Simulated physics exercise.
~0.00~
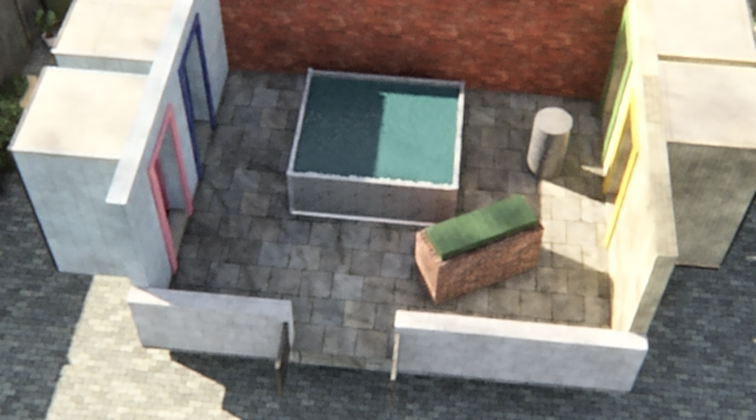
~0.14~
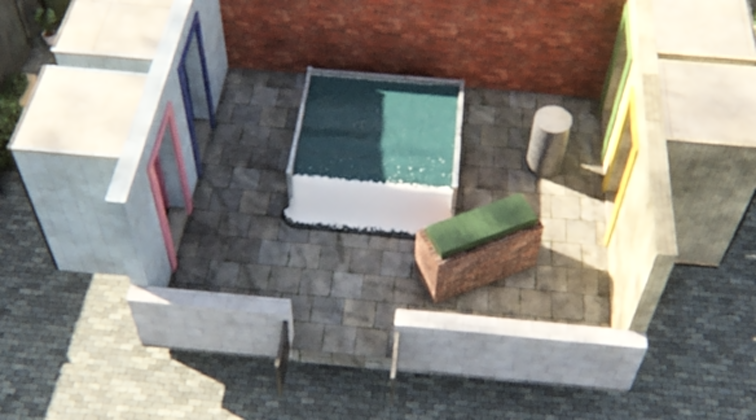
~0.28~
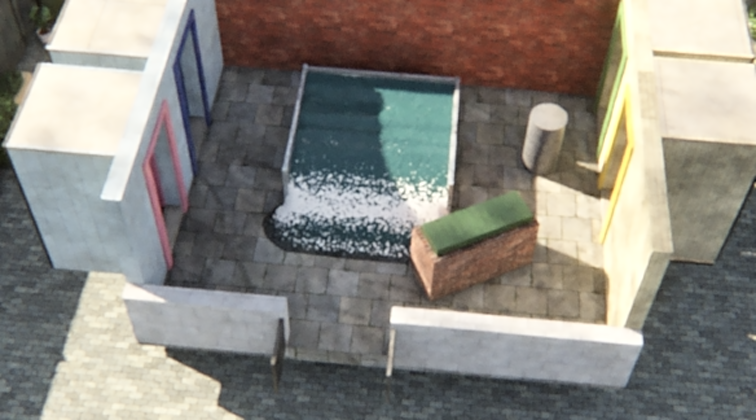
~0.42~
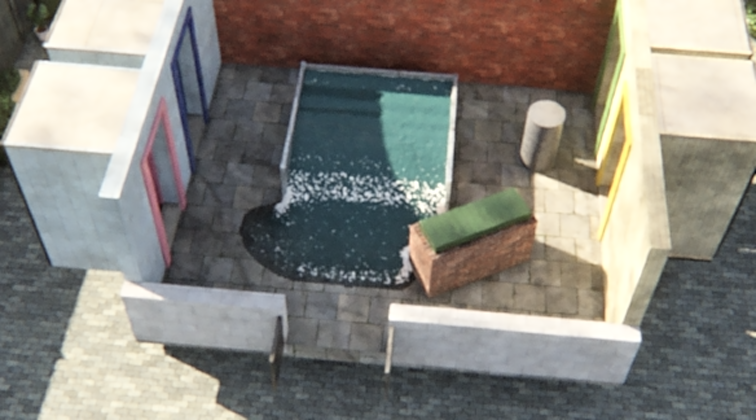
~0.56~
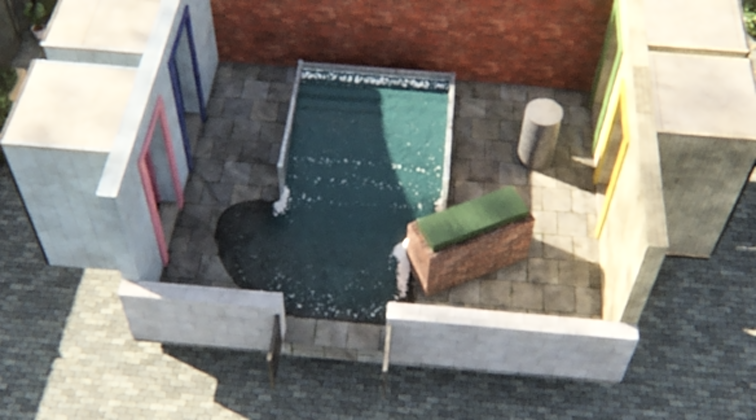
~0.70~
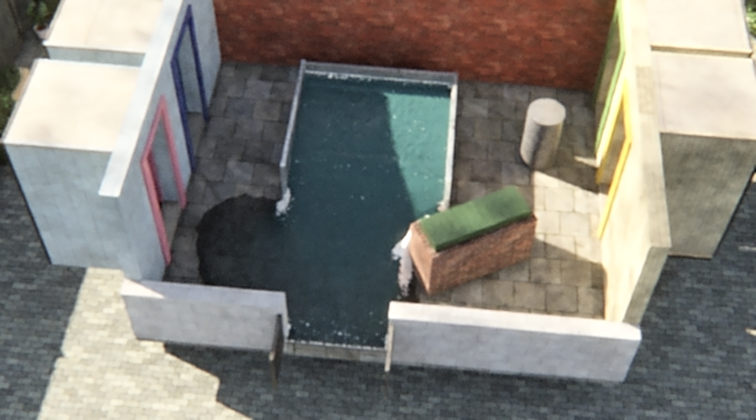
Water in an open tank bursts through the front side and spreads across the paved yard.
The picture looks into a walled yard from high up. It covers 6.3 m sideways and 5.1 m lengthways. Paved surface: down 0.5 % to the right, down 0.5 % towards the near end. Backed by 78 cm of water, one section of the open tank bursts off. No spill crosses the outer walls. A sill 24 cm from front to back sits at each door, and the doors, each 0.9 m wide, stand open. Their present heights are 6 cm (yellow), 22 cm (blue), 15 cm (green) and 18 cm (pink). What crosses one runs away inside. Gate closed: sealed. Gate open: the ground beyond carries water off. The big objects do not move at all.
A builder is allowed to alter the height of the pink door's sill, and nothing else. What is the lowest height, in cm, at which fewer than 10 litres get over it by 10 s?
14.5 cm.
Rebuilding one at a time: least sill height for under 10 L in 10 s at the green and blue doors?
Close to 10.5 cm (green) and close to 8.0 cm (blue).
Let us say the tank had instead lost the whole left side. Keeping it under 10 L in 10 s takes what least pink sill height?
Estimate: Near 25 cm.
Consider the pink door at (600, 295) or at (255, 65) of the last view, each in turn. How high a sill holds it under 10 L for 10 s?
In turn: About 7.5 cm, about 19 cm.
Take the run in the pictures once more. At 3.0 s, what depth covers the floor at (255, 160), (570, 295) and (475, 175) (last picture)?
First spot about 5 cm, second about 2 cm, third about 2 cm.
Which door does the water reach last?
Last in order comes the blue door.
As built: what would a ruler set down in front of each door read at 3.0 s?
Door by door, in centimetres - yellow 10, blue 7, green 6, pink 17.
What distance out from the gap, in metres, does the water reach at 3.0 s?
Around 4.4 m from the gap.
After 1.4 s water covers 40 % of the floor, deepest (52 cm) near (431, 254); 4 cm at the pink door, 0 litres in over its 18 cm sill.
After 3.0 s water covers 75 % of the floor, deepest (40 cm) near (154, 314); 17 cm at the pink door, 0 litres in over its 18 cm sill.
After 10.0 s water covers 95 % of the floor, deepest (14 cm) near (593, 299); 6 cm at the pink door, 2 litres in over its 18 cm sill.
At the pink door as built, the water arrived by 1.0 s and peaked near 17 cm at 3.8 s.
With a sill of 13 cm, 17 litres would have come in within the 10 s; with 17.5 cm, 3 litres. So under 10 litres takes about 14.5 cm.
